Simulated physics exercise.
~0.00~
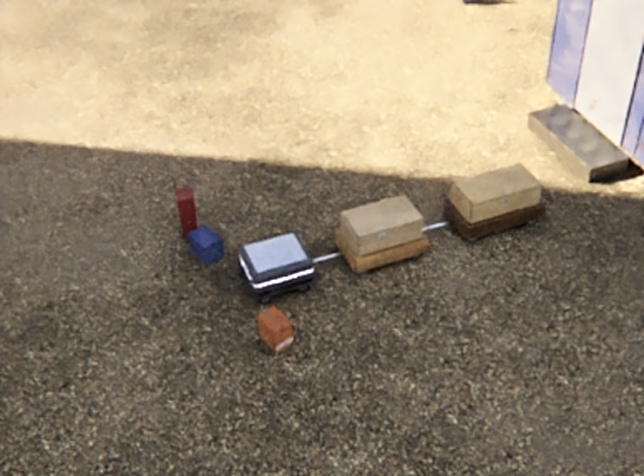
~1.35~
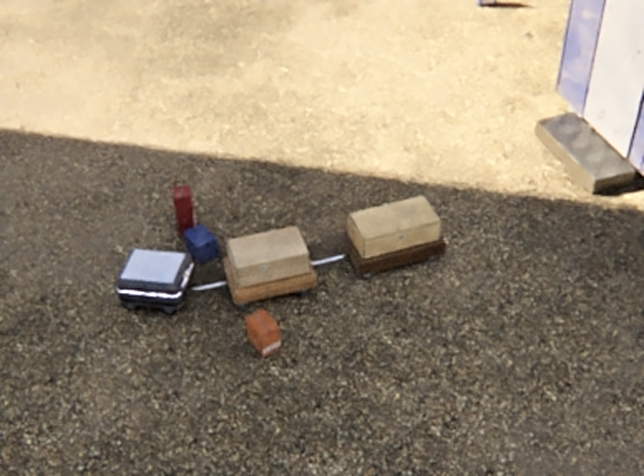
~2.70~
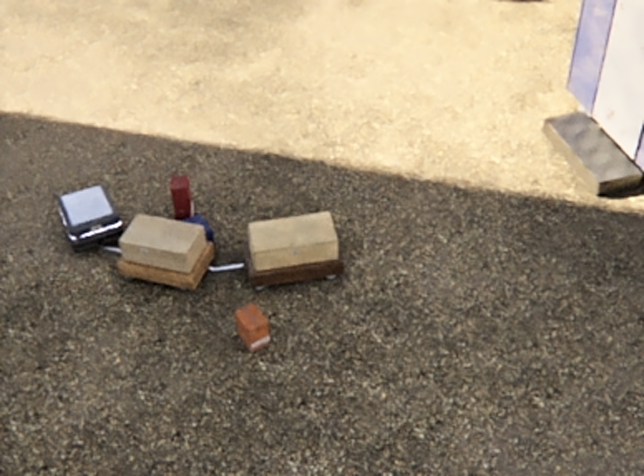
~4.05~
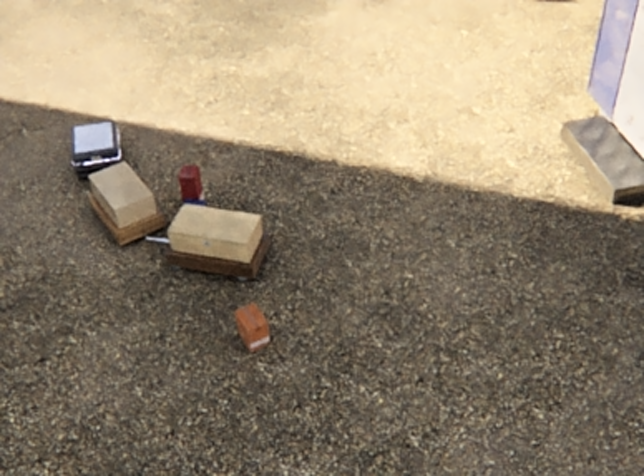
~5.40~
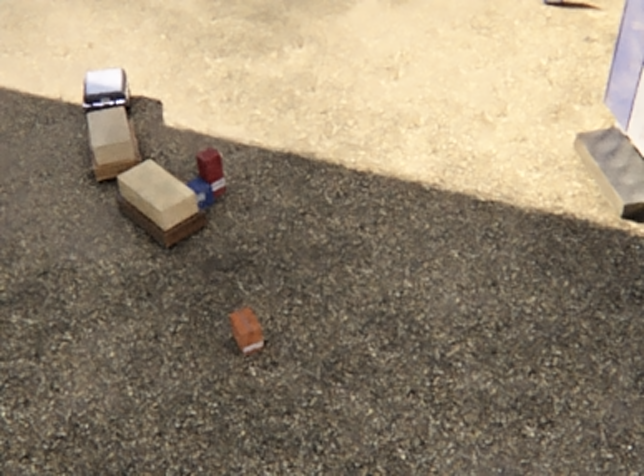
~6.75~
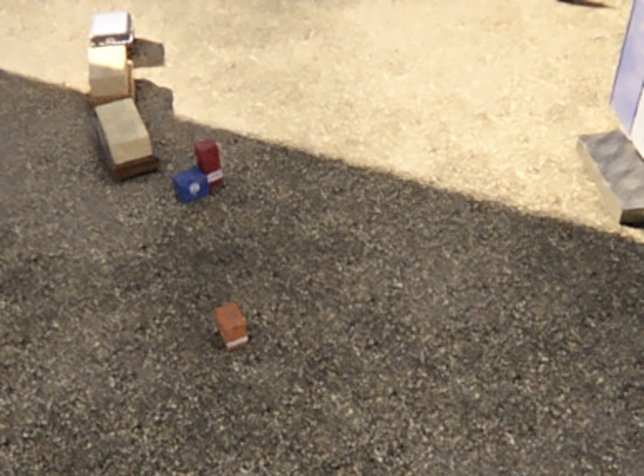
Robot tug pulling two loaded carts left, then turning away into sunlight, the train shifting blue and upright red boxes aside.
